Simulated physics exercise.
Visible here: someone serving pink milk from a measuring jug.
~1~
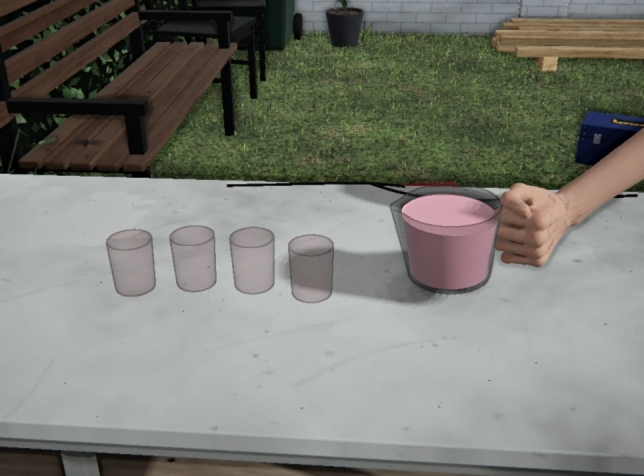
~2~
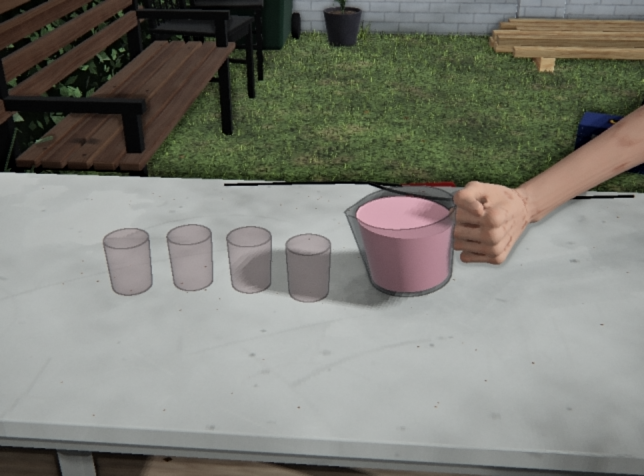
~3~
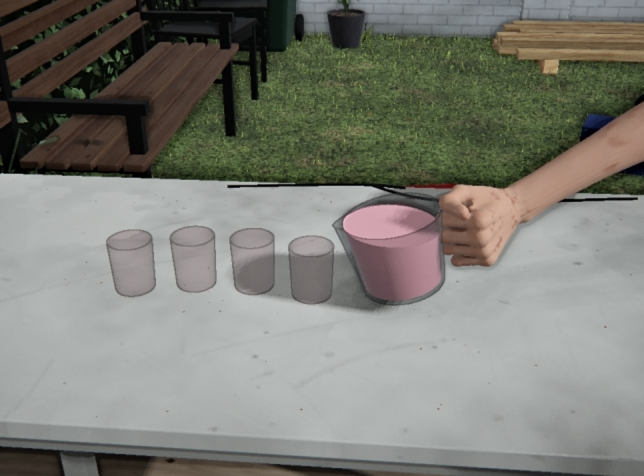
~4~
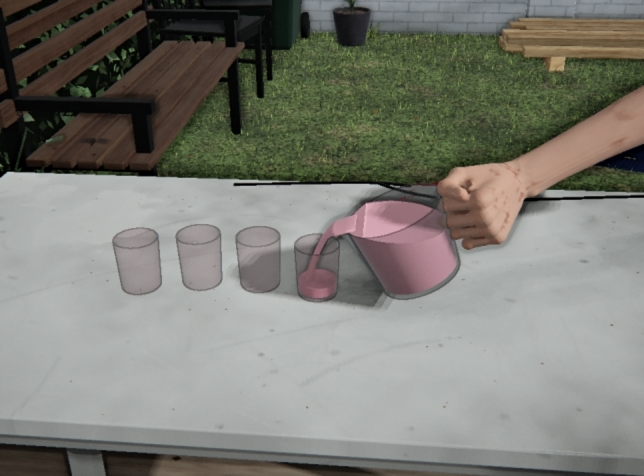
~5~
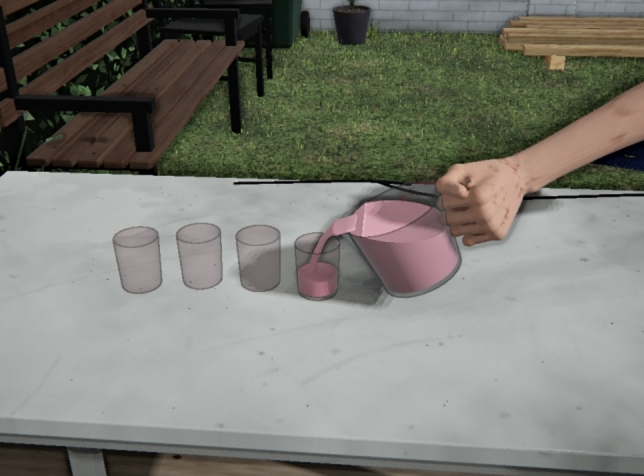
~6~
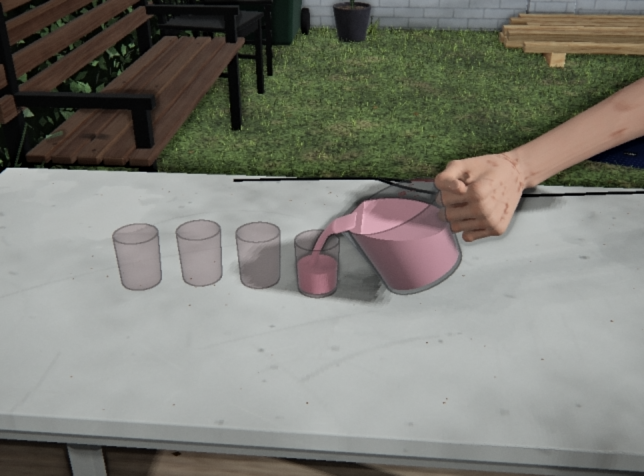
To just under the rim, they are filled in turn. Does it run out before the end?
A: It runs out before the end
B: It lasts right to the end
(B) It lasts right to the end.
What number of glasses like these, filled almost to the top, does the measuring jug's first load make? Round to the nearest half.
I'd say near 6.0 of those.
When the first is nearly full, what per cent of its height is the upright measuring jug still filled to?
My estimate is close to 70 in a hundred.
Next, the first is about two thirds full.
After that, the first is done and the measuring jug has about three quarters of its load.
Finally, all four are full and about a third of the pink milk is over.
